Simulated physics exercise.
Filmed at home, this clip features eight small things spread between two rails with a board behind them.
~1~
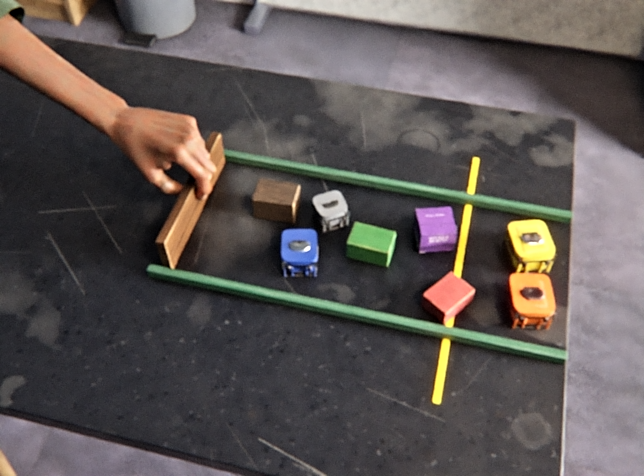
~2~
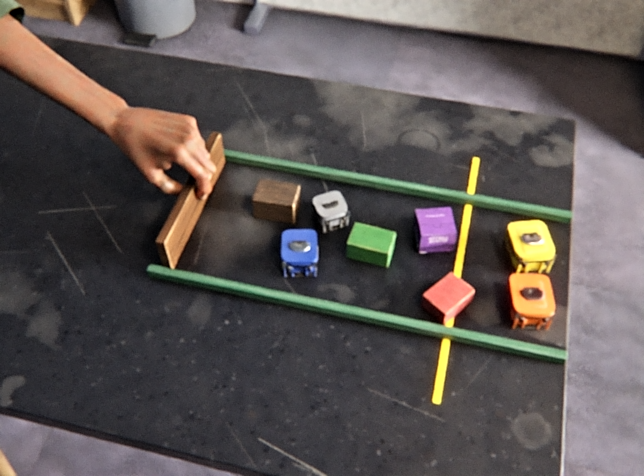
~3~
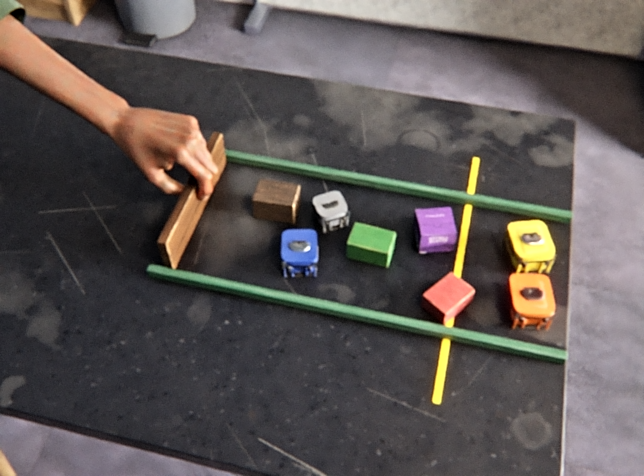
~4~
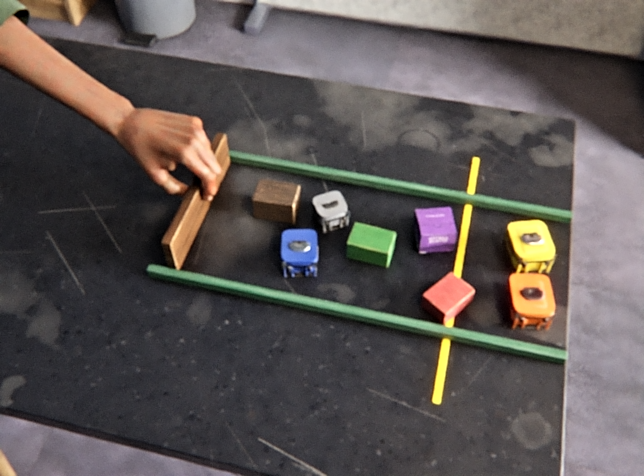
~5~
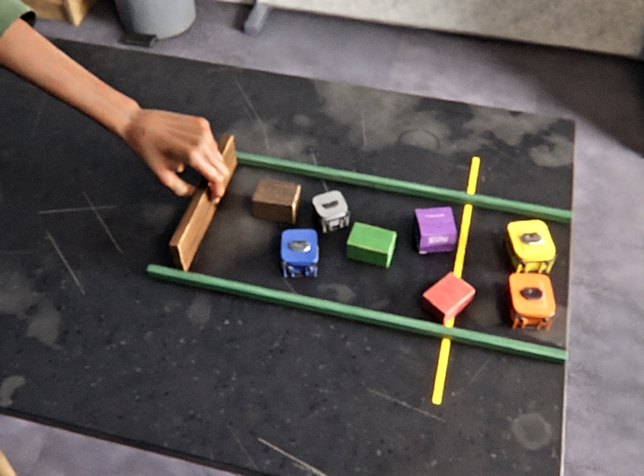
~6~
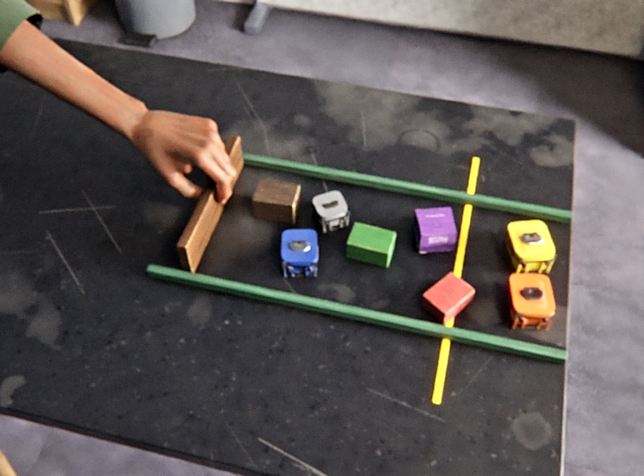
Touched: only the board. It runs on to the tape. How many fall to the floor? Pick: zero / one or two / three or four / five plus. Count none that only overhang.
That comes to one or two.
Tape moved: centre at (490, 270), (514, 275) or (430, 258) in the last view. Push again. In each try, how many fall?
The counts come to 3, then 4, then 0.
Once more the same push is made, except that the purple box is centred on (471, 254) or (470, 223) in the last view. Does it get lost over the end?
In order, the object stays where it is, then stays where it is.
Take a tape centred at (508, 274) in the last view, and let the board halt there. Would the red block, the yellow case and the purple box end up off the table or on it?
Here the red block is not lost; the yellow case ends up off; last, the purple box ends up off.
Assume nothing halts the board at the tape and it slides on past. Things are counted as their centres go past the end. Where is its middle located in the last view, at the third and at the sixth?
First about (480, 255), next about (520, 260).
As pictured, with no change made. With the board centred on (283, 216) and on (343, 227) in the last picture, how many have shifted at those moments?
2 by the first point, 5 by the second.
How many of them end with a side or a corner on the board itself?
It is in contact with 2.
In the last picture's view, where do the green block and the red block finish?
In the last picture the green block sits around (507, 276) and the red block around (511, 316).
A little later, none off yet; orange case at rest near (529, 302); yellow case at rest near (528, 248); red block at rest near (448, 298).
When it is over, the number that fall off is one or two; down, yellow case.
